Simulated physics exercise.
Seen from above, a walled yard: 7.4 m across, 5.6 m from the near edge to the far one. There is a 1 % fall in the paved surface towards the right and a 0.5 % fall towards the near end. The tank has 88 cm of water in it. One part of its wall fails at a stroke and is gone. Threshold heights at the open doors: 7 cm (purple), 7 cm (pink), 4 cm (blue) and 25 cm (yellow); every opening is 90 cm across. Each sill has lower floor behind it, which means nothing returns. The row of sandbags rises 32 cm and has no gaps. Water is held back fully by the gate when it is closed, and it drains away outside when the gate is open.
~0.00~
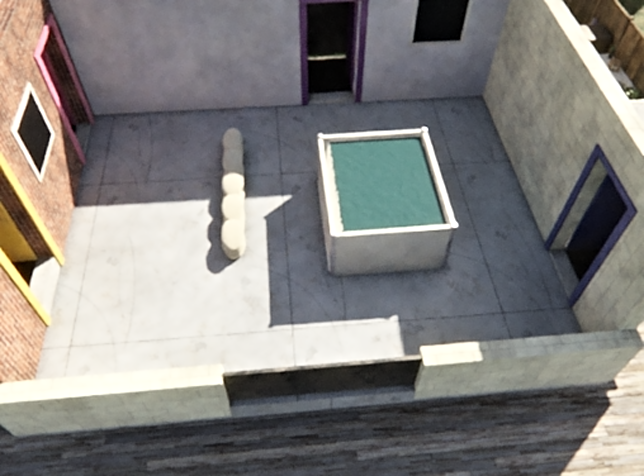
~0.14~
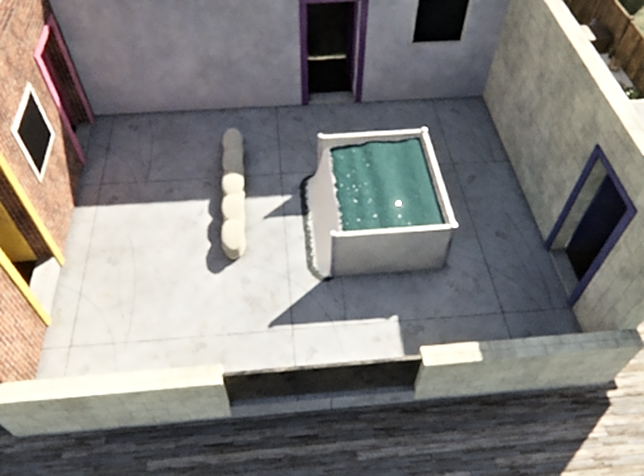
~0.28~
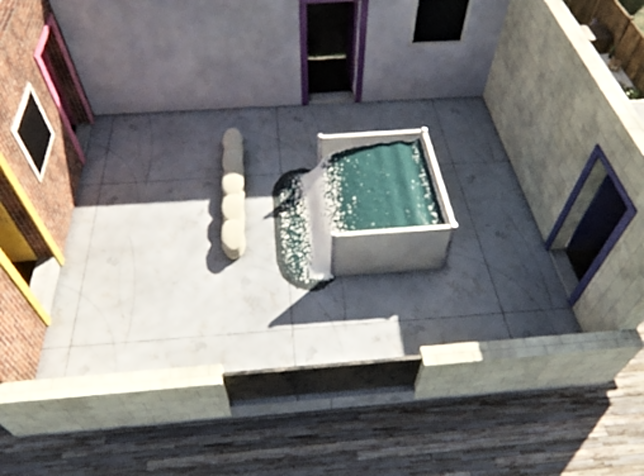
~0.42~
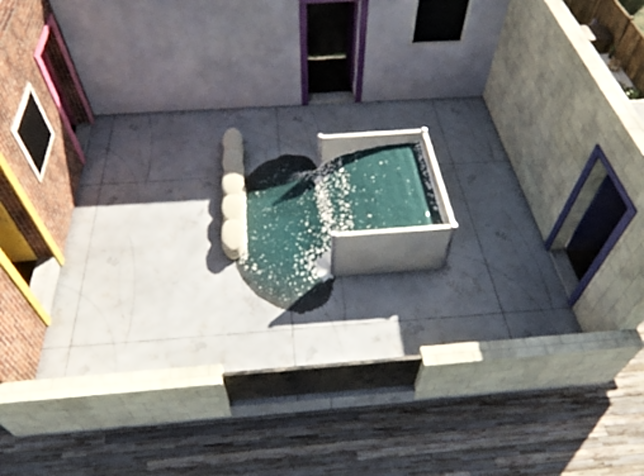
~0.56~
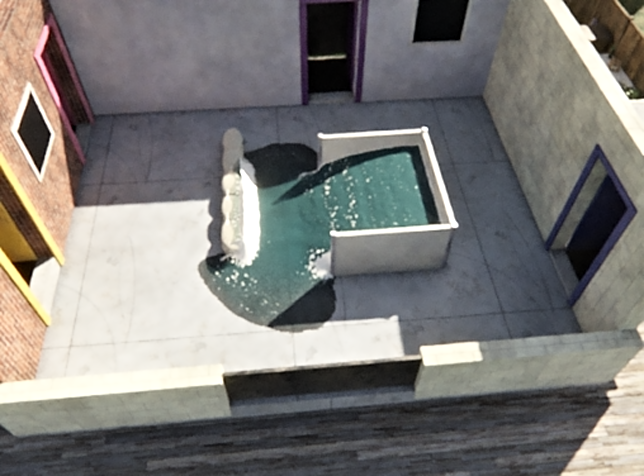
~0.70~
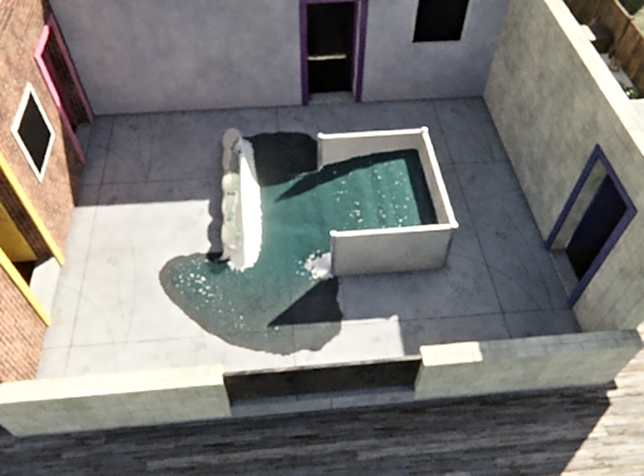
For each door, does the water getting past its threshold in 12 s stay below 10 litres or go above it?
The purple door: Above 10 litres; the pink door: Above 10 litres; the blue door: Above 10 litres; the yellow door: Below 10 litres.
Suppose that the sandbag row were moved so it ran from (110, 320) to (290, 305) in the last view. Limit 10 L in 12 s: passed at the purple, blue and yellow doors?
With that change: Purple stays within, blue exceeds it, yellow exceeds it.
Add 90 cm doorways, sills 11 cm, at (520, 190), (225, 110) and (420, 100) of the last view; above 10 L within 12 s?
Per doorway, in order: Insufficient / sufficient / insufficient.
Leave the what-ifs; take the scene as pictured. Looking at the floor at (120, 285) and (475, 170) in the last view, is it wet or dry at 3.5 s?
I'd say drenched, then spared.
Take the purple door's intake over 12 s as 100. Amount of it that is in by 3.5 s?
Around 65 percent.
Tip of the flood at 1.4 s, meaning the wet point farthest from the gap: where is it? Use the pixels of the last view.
About (39, 366) in the last view.
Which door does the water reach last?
I'd say the blue one.
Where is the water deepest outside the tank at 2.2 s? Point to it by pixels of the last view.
In the final picture, near (31, 406).
After 1.4 s water covers 35 % of the floor and is deepest (50 cm) near (255, 225); purple door not reached, pink door not reached, blue door not reached, yellow door 11 cm at the sill, 0 L in.
After 2.2 s water covers 55 % of the floor and is deepest (42 cm) near (31, 406); purple door 13 cm at the sill, 1 L in, pink door not reached, blue door not reached, yellow door 15 cm at the sill, 0 L in.
After 3.5 s water covers 65 % of the floor and is deepest (21 cm) near (118, 398); purple door 12 cm at the sill, 25 L in, pink door 13 cm at the sill, 10 L in, blue door not reached, yellow door 13 cm at the sill, 0 L in.
After 7.0 s water covers 95 % of the floor and is deepest (16 cm) near (222, 148); purple door 6 cm at the sill, 39 L in, pink door 12 cm at the sill, 45 L in, blue door 7 cm at the sill, 14 L in, yellow door 5 cm at the sill, 0 L in.
After 12.0 s water covers 95 % of the floor and is deepest (15 cm) near (593, 358); purple door 3 cm at the sill, 39 L in, pink door 2 cm at the sill, 60 L in, blue door 9 cm at the sill, 87 L in, yellow door 3 cm at the sill, 0 L in.
